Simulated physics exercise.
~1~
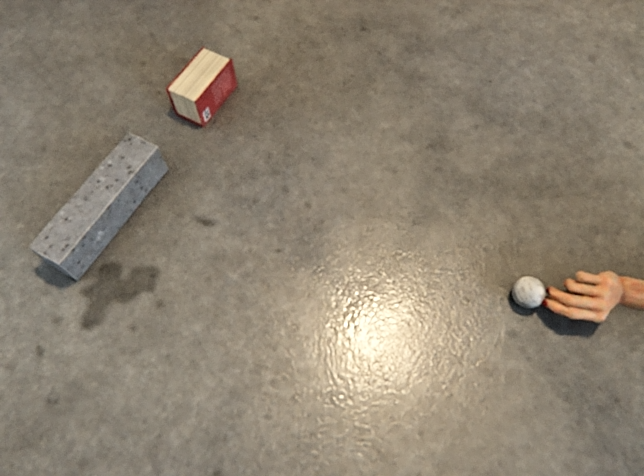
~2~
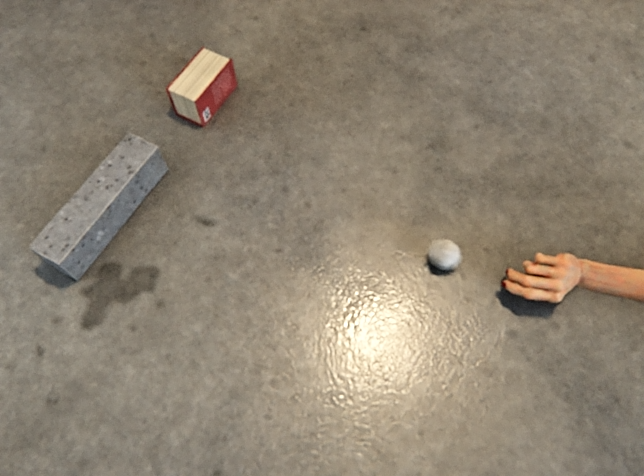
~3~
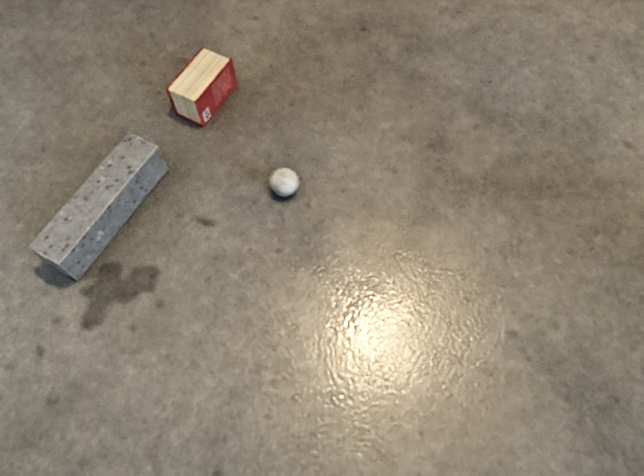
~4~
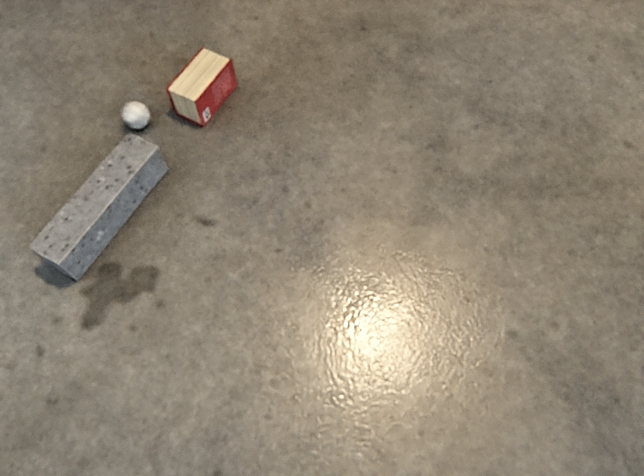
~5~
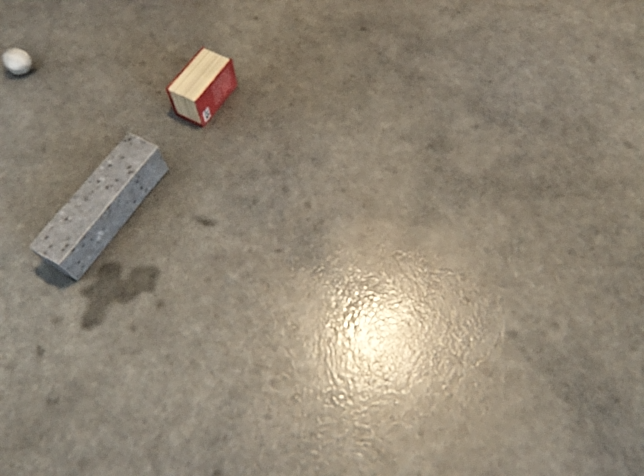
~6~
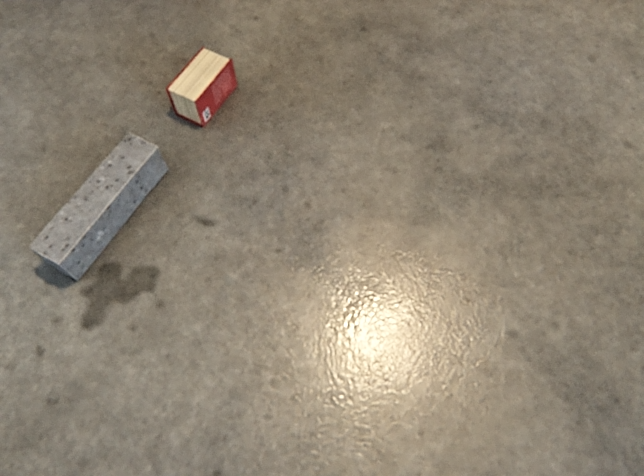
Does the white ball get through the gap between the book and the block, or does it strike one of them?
The white ball gets through the gap between the red book and the grey block without striking either one.
